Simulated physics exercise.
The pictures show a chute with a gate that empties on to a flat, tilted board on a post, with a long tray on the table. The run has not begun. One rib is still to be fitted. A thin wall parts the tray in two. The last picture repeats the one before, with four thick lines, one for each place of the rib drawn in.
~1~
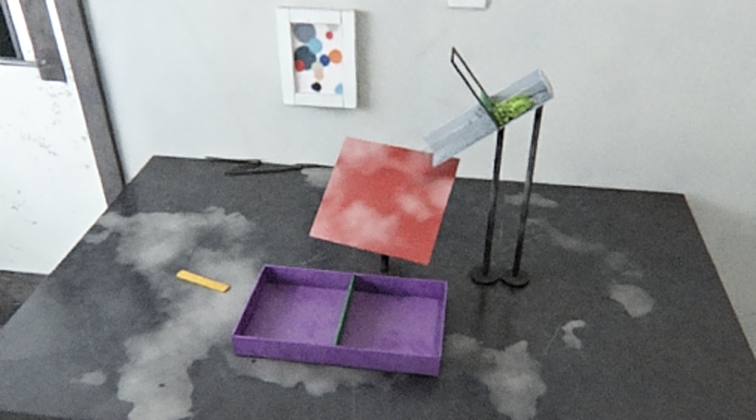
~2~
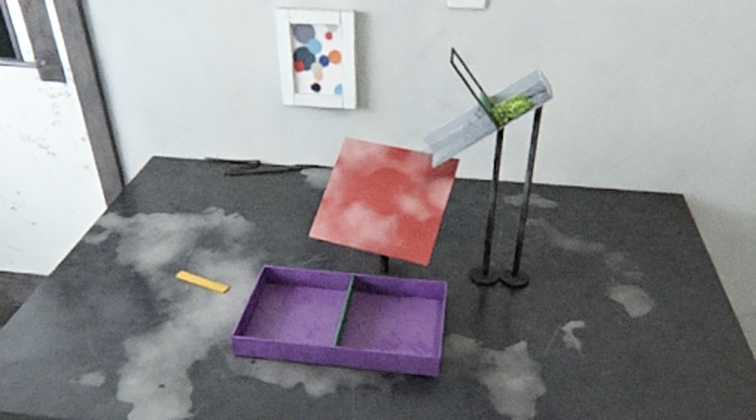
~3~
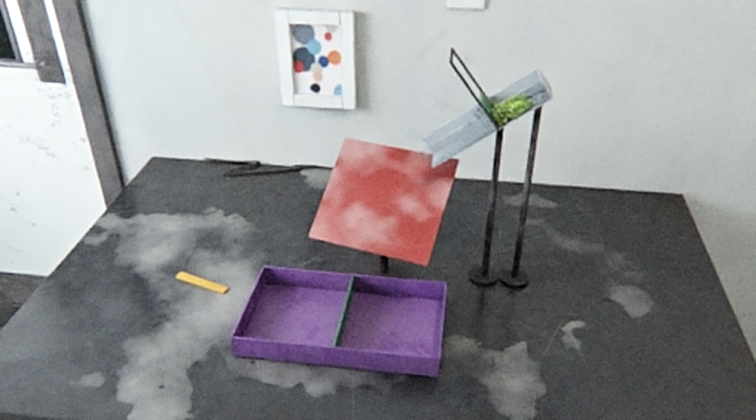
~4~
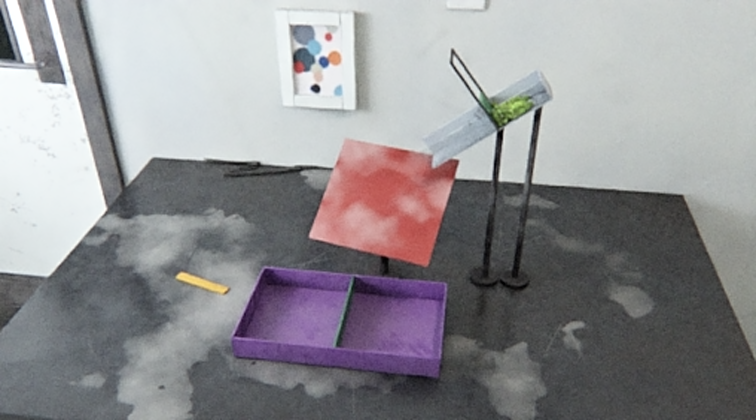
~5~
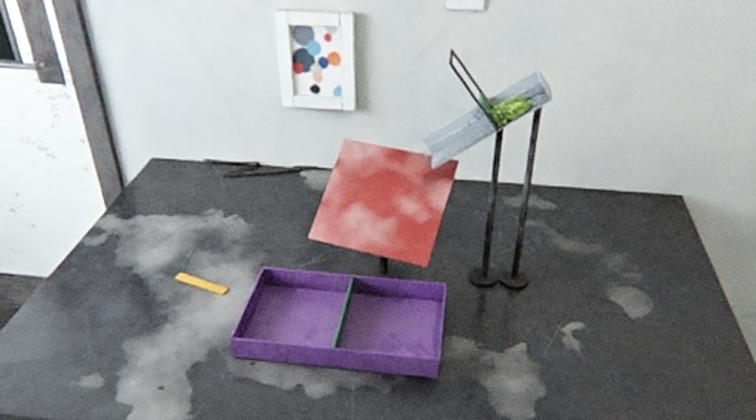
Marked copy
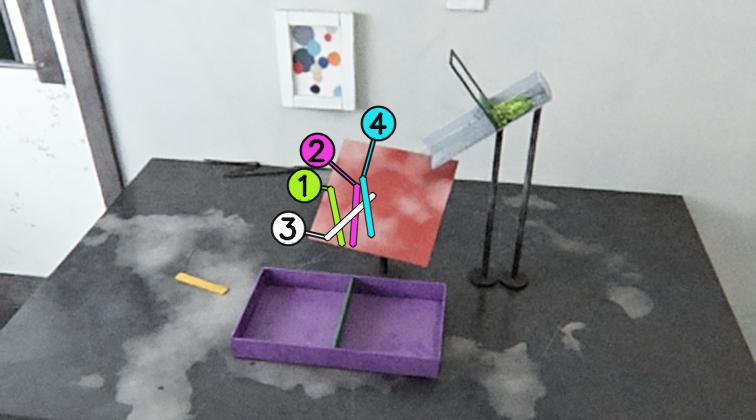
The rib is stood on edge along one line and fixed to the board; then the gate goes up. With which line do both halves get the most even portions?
I would pick line 1.
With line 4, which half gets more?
The right half.
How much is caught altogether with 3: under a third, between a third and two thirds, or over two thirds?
Over two thirds.
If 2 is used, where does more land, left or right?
The right half.
On the marked copy, line 1 from (330, 189) to (341, 243); line 2 from (357, 186) to (353, 243); line 3 from (372, 195) to (327, 237); line 4 from (362, 178) to (371, 234).
With 1, of what is caught, about two thirds in the left half, about a third in the right.
With 2, of what is caught, about a quarter in the left half, most in the right.
With 3, of what is caught, most in the left half, a small part in the right.
With 4, of what is caught, a small part in the left half, nearly all in the right.
